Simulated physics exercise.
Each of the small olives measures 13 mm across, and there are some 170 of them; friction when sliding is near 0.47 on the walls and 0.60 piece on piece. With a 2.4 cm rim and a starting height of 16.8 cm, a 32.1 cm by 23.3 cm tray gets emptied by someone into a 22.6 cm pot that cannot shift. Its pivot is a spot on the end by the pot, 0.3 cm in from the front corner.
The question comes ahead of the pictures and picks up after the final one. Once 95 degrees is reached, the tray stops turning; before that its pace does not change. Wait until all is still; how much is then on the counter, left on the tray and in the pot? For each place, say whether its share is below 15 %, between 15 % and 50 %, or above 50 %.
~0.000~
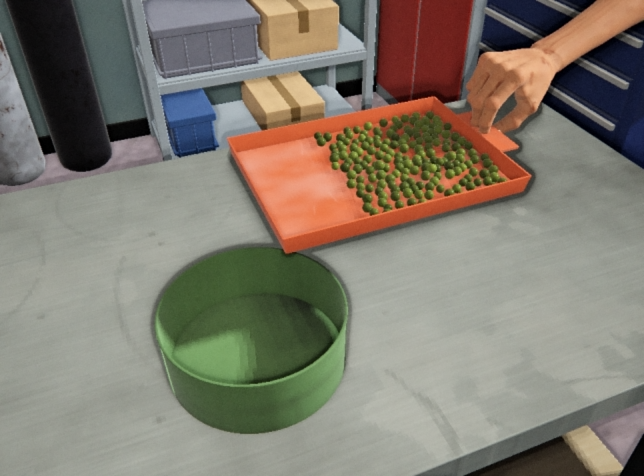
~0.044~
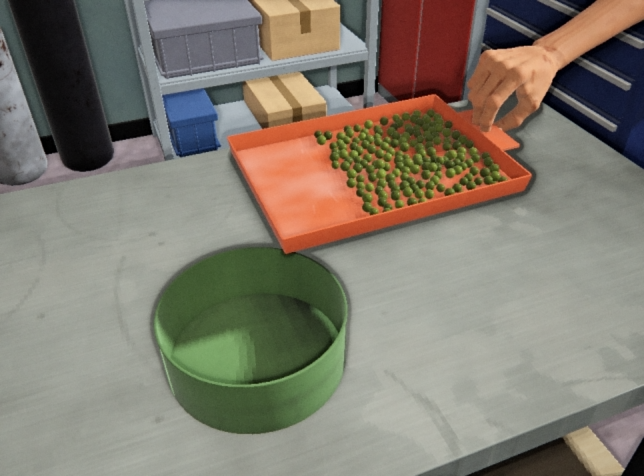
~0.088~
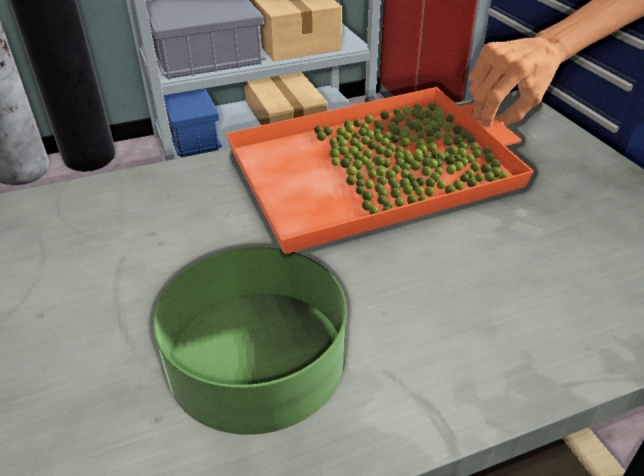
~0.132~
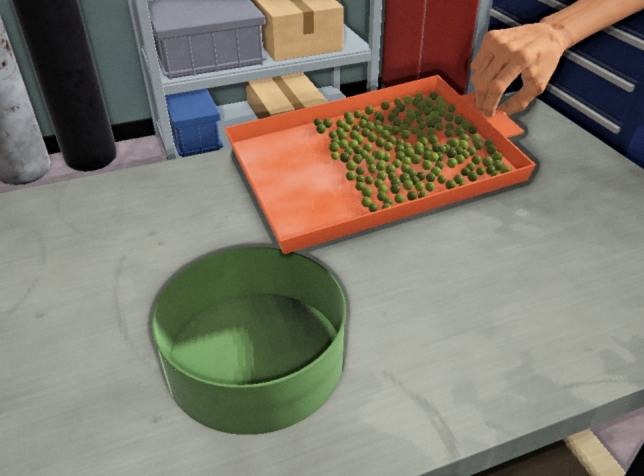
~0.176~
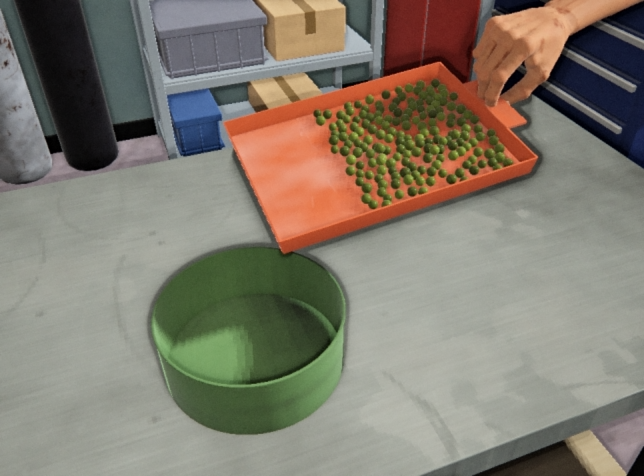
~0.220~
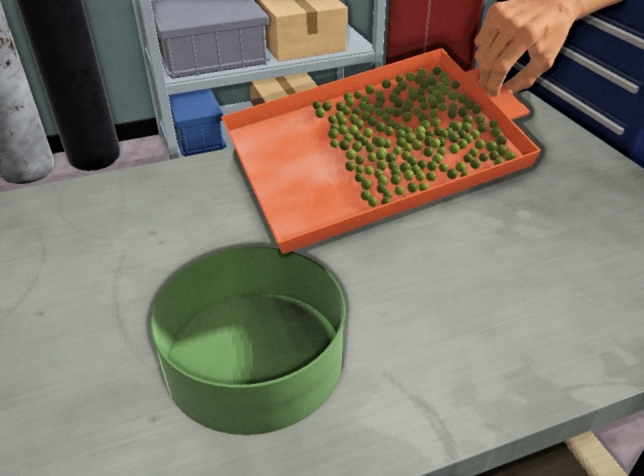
In the end counter: A good chunk; tray: Not much; pot: Over half.
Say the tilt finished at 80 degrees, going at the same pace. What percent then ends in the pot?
15 per cent.
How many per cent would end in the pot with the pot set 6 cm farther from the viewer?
With that change it comes to something like 25 in a hundred.
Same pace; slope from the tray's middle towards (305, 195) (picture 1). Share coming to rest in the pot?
My guess is roughly 75 percent.
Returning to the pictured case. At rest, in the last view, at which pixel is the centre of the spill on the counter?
Centre of spill: Around pixel (348, 455).
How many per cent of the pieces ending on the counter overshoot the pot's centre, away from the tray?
Near 10 in a hundred.
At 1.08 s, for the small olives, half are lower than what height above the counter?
I'd put it near 26 cm.
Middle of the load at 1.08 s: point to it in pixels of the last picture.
Approximately (319, 183) in the final picture.
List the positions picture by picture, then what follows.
The first picture shows tray tilt 0 degrees, front corners at (285, 236) and (527, 175); middle of the pieces at (406, 159); pot at (252, 308).
The second picture shows tray tilt 1 degrees, front corners at (285, 237) and (528, 174); middle of the pieces at (406, 158).
The third picture shows tray tilt 2 degrees, front corners at (284, 237) and (529, 170); middle of the pieces at (407, 154).
The fourth picture shows tray tilt 5 degrees, front corners at (282, 238) and (531, 164), lowest corner left front; middle of the pieces at (407, 147).
The fifth picture shows tray tilt 9 degrees, front corners at (281, 239) and (533, 157), lowest corner left front; middle of the pieces at (408, 139).
The sixth picture shows tray tilt 12 degrees, front corners at (280, 240) and (536, 150), lowest corner left front; middle of the pieces at (408, 131); pot at (249, 308). Its pace works out near 75 degrees a second.
After 0.74 s, tilt 52 degrees; the tray holds 100 %, the pot 0 %.
After 1.08 s, tilt 78 degrees; the tray holds 90 %, the pot 10 %.
After 1.52 s, tilt 95 degrees; the tray holds 20 %, the pot 25 %.
At rest (2.7 s), counter 30 %, tray 5 %, pot 65 %.
